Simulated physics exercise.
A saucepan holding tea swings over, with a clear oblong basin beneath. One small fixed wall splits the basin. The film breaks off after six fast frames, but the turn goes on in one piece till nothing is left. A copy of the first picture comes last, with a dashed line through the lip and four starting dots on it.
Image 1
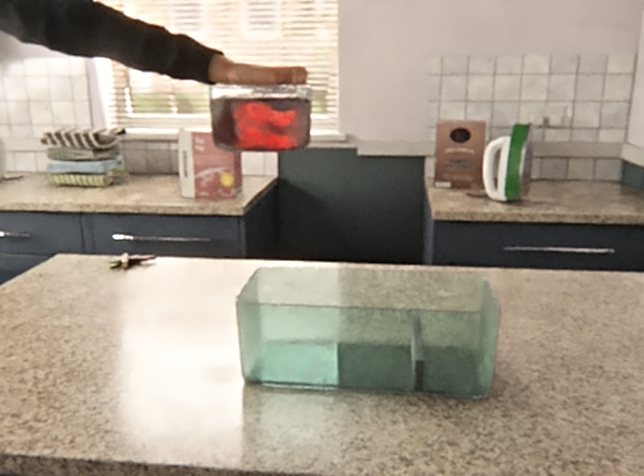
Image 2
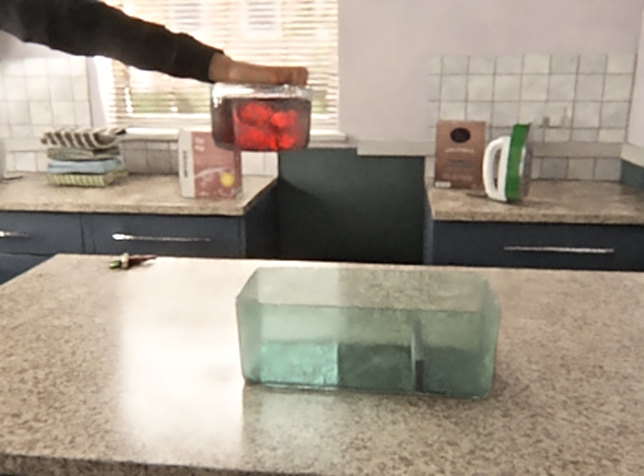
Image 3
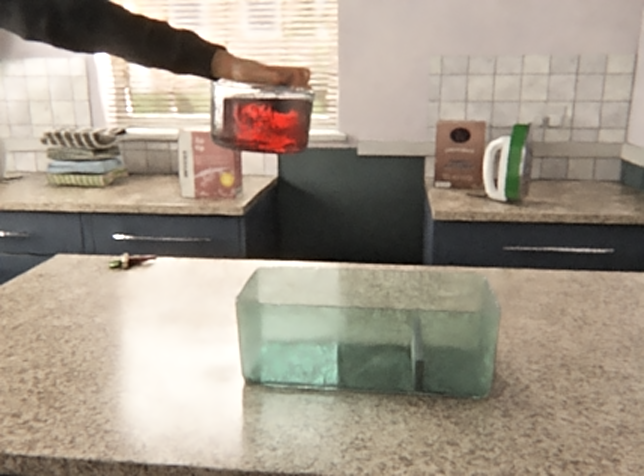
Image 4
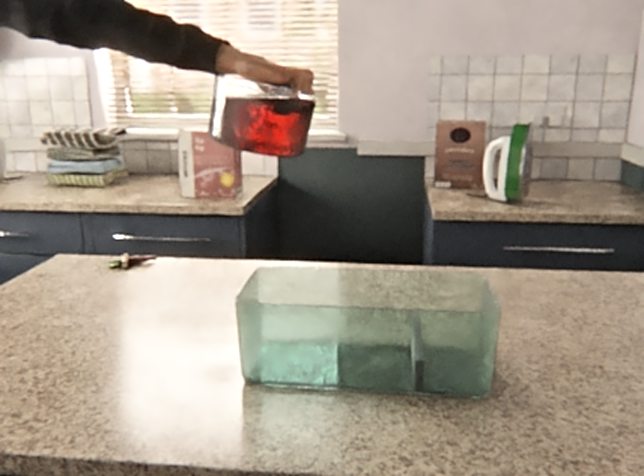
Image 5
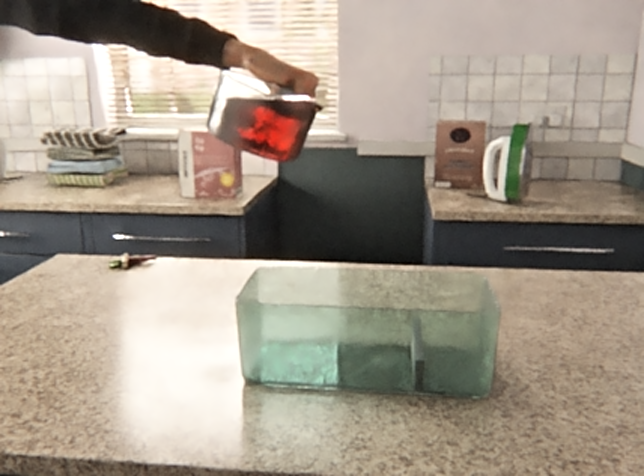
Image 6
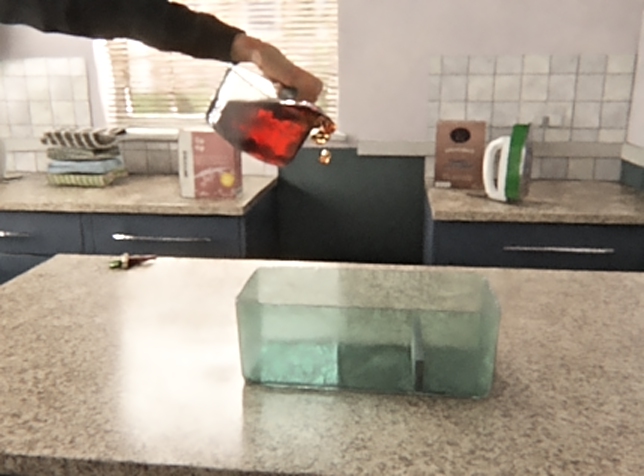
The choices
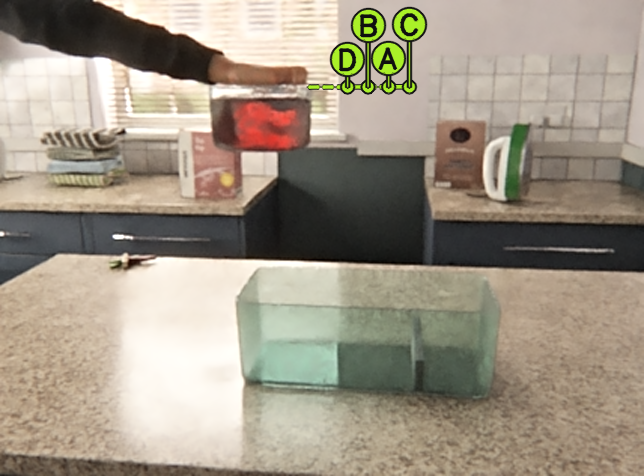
In a kitchen with pale tiled walls and dark blue cabinets, a fixed, level view looks across a speckled countertop. A clear, green-tinted oblong basin sits on it, below a dark-sleeved arm reaching from the upper left with a clear container of red tea. The hand holds the container upright, then tilts it steadily rightward until drops of tea slip over its right lip.
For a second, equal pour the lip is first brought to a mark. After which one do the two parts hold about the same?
Spot D does it best.
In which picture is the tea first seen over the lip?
In picture 5.
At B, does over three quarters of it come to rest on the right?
No, it does not.
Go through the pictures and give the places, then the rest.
Upright, lip at (309, 87); basin from (242, 380) to (491, 394); top of the wall at (418, 337); nothing has left yet, in the first frame.
Upright, lip at (310, 88); nothing has left yet, in the second frame.
Tipped about 6°, lip at (312, 92); nothing has left yet, in the third frame.
Tipped about 13°, lip at (314, 98); nothing has left yet, in the fourth frame.
Tipped about 22°, lip at (316, 107); tea is over the lip, down to (320, 109), in the fifth frame.
Tipped about 32°, lip at (317, 118); tea is over the lip, down to (325, 160), in the sixth frame.
In lime, A at (388, 86); B at (368, 87); C at (409, 86); D at (347, 87).
With A, about 30 % ends left of the wall and 68 % right of it.
With B, about 33 % ends left of the wall and 65 % right of it.
With C, about 29 % ends left of the wall and 68 % right of it; 3 % is lost outside.
With D, about 51 % ends left of the wall and 47 % right of it.
